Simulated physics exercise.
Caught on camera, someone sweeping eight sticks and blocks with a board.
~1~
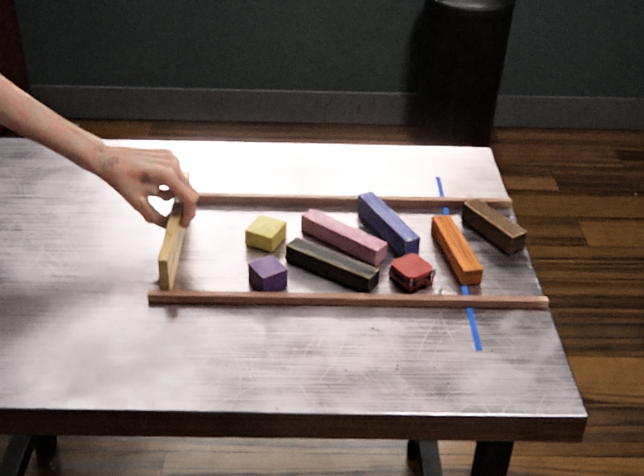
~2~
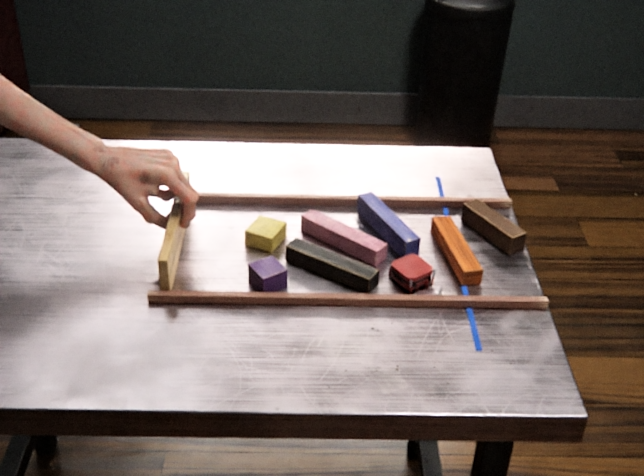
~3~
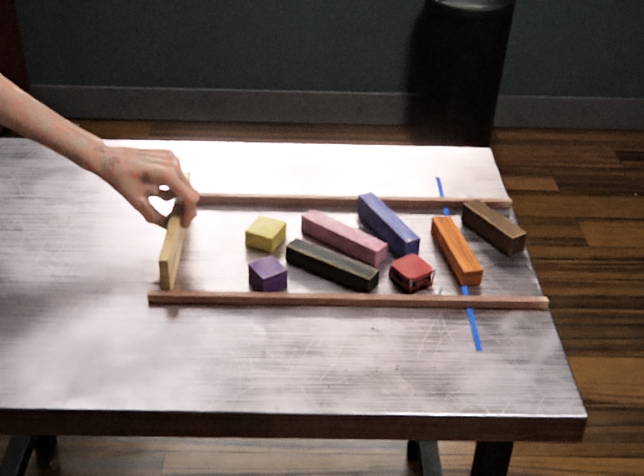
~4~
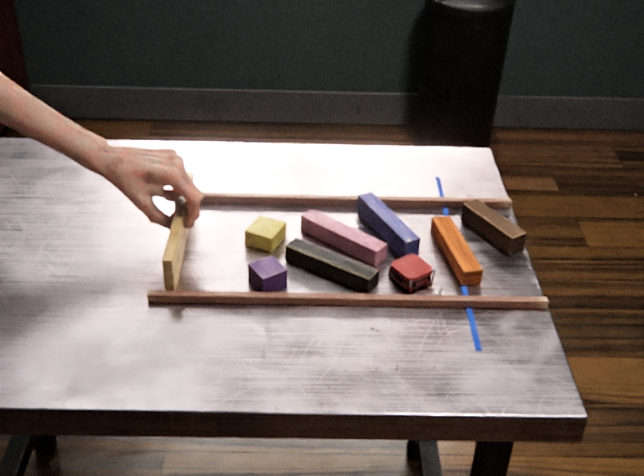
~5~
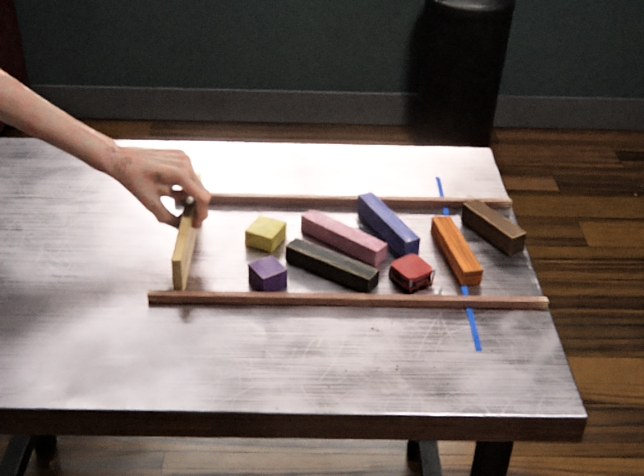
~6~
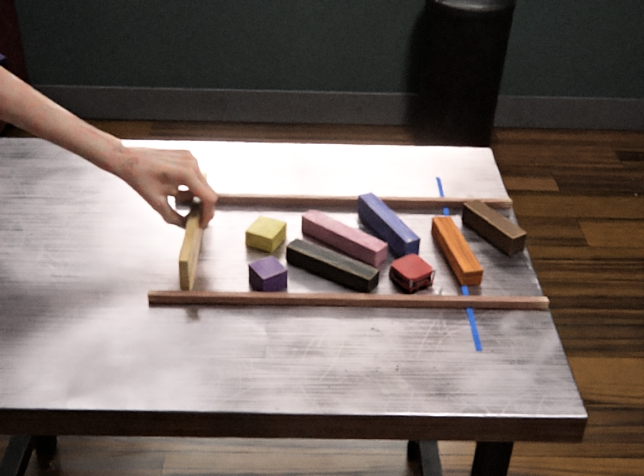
A hand reaches in from the left over a grey table in a dim room with a wooden floor, seen from above at an angle by a still camera. It holds an upright pale board between two wooden rails, left of yellow and purple blocks, pink, black and blue bars, a red block, an orange stick across blue tape and a brown stick. The hand slides the board slightly right, touching nothing else, while the pieces stay still.
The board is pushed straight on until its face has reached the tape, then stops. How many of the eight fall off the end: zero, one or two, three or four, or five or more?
As it turns out, the number that fall off is one or two.
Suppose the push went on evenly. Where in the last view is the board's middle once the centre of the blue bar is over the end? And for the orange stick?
Near (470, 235) and (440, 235).
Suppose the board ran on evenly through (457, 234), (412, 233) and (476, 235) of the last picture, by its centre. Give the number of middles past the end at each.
The counts: 2, 0 and 4.
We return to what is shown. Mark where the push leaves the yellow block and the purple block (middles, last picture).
The yellow block stops around (469, 232); the purple block around (481, 285).
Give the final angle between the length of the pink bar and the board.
Some 5 degrees.
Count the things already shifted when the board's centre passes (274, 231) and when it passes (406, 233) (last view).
The counts are 3 and 8.
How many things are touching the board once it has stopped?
It touches 3.
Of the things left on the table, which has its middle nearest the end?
That is the red case.
Soon after, none off yet; brown stick at rest near (493, 226); orange stick at rest near (456, 250); red case at rest near (411, 275).
Then, none off yet; brown stick at rest near (493, 226); orange stick moved a little near (470, 249); red case moved about its own width near (452, 267).
At rest, the number that fall off is one or two; fallen, orange stick and brown stick.
